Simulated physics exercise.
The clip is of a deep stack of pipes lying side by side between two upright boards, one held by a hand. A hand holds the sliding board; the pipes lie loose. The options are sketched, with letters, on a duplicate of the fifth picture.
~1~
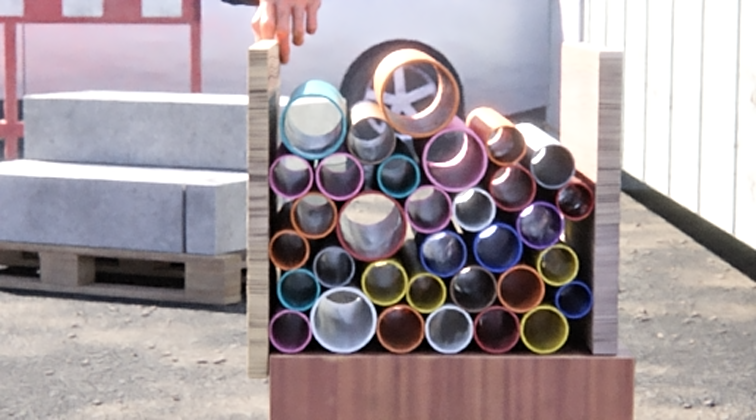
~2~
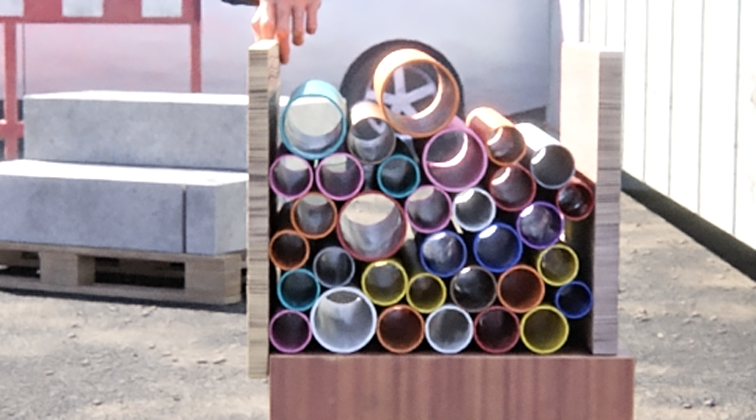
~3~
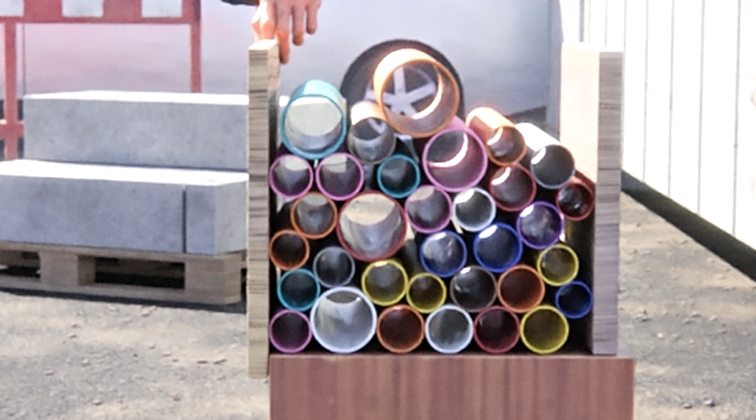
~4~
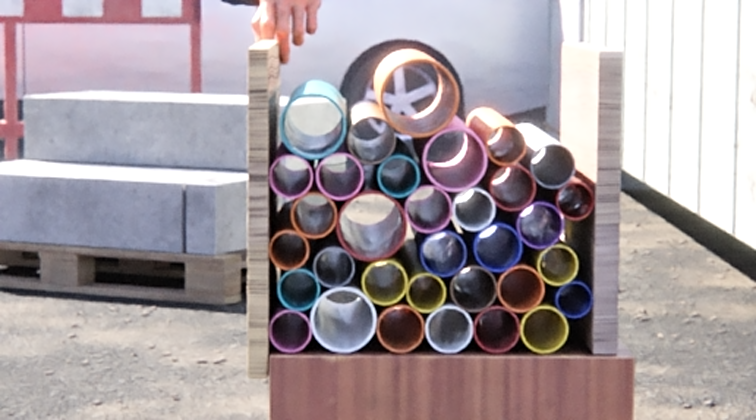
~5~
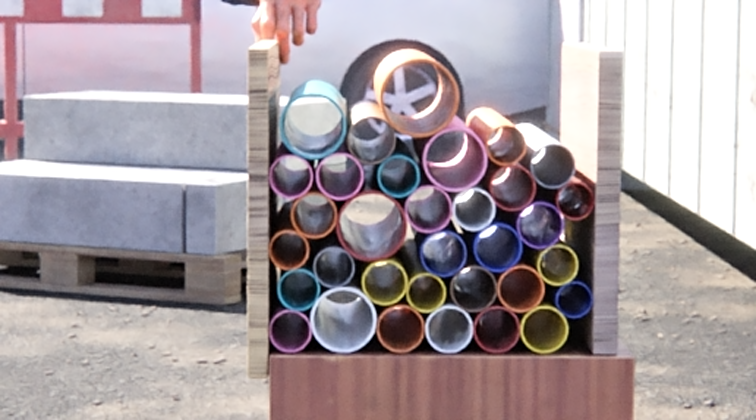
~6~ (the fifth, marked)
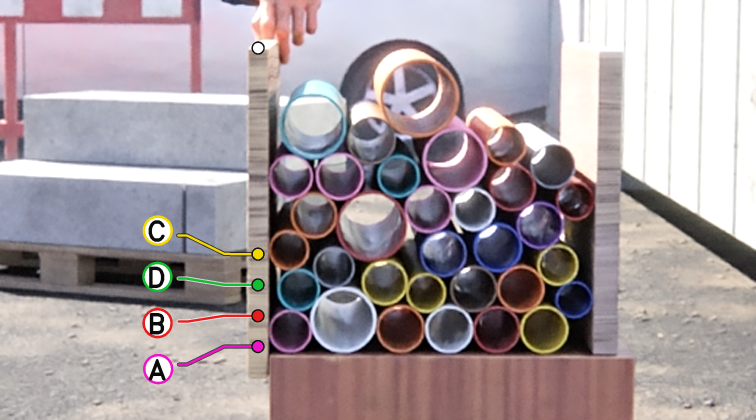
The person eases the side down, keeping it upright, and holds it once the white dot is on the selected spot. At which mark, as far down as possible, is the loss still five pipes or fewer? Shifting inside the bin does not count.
Down to C.
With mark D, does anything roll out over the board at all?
Yes.
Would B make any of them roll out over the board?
At B: Yes.
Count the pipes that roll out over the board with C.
The count is two.
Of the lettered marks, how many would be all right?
One of them.
On the copy, A at (258, 347); B at (258, 316); C at (258, 254); D at (258, 285); the white dot at (258, 48).
On C. First, top of the board (269, 136).
Then, top of the board (269, 234).
Finally, top of the board (269, 253), two out over the board.
By contrast, A more than five out over the board; B more than five out over the board; D more than five out over the board.
